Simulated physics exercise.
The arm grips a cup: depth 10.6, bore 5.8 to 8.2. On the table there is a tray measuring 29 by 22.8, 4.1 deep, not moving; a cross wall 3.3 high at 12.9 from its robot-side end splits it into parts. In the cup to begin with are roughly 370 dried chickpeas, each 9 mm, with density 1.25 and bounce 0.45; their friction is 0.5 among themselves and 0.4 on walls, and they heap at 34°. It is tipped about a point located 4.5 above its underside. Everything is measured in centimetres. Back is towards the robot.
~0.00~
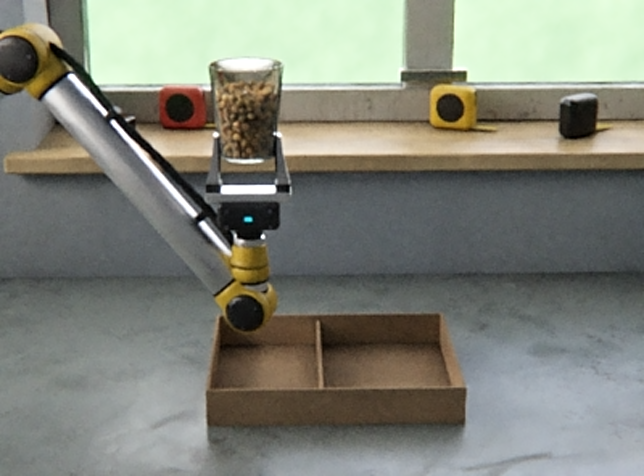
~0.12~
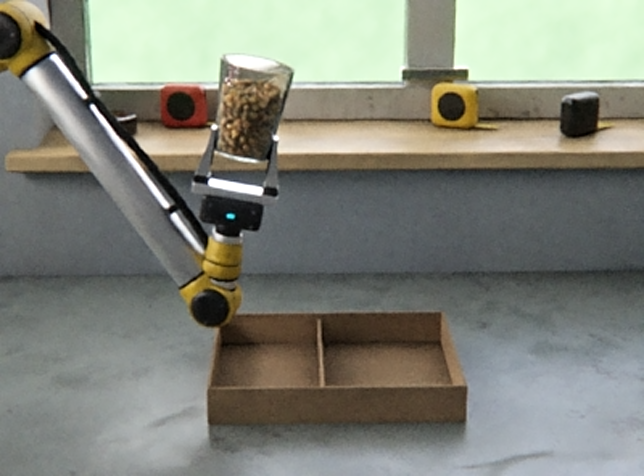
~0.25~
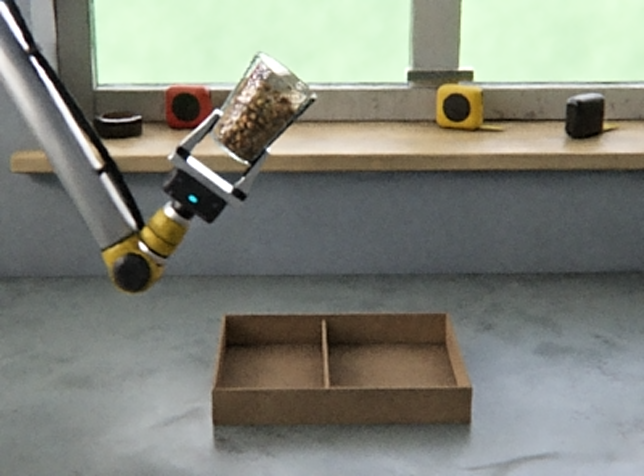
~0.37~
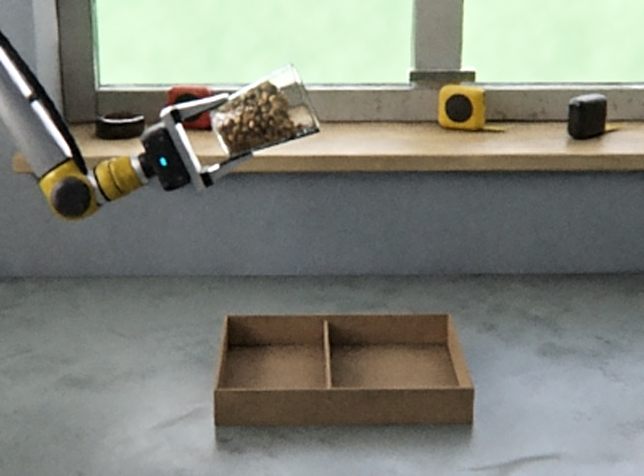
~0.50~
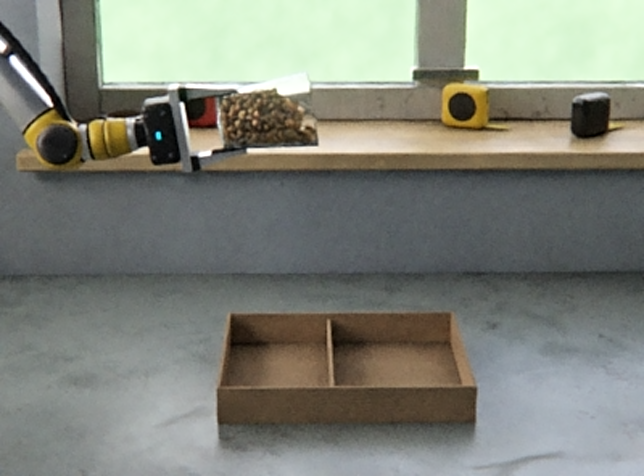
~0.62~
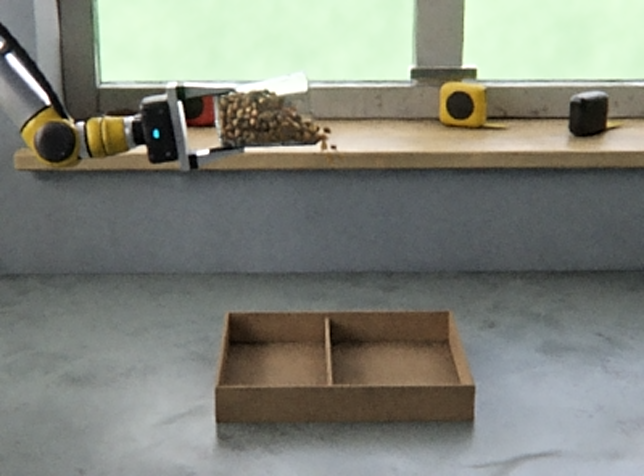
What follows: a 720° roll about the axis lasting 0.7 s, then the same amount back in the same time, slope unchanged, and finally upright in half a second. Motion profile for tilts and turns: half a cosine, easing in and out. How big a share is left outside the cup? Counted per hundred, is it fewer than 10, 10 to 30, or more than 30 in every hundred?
More than 30 in every hundred.
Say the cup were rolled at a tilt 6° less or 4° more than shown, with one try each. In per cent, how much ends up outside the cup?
I'd expect some 25 per cent, then some 75 per cent.
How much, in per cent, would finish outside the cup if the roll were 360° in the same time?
Roughly 55 %.
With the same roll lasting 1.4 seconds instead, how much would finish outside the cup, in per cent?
In that case some 75 per cent.
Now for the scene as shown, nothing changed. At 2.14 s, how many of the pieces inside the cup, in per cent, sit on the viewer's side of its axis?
About 60 %.
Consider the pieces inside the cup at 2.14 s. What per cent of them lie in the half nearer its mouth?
Mouth-half share: Approx. 40 in a hundred.
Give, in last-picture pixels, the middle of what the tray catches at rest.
Near (404, 372).
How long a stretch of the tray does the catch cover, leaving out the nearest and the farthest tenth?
Spread length: Approx. 12 cm.
After 1.38 s, tipped 82°, highest piece 35 above the table; 253 in the cup, 94 in the far-side part, 2 on the table or floor, 22 in flight or on a rim.
After 2.14 s, tipped 71°, highest piece 34 above the table; 188 in the cup, 164 in the far-side part, 10 on the table or floor, 9 in flight or on a rim.
After 2.72 s, upright, highest piece 36 above the table; 187 in the cup, 174 in the far-side part, 10 on the table or floor.
After 3.42 s, upright, highest piece 36 above the table; 187 in the cup, 174 in the far-side part, 10 on the table or floor.
In the end, 187 in the cup, 174 in the far-side part, 10 on the table or floor. That is 50 % outside the cup.
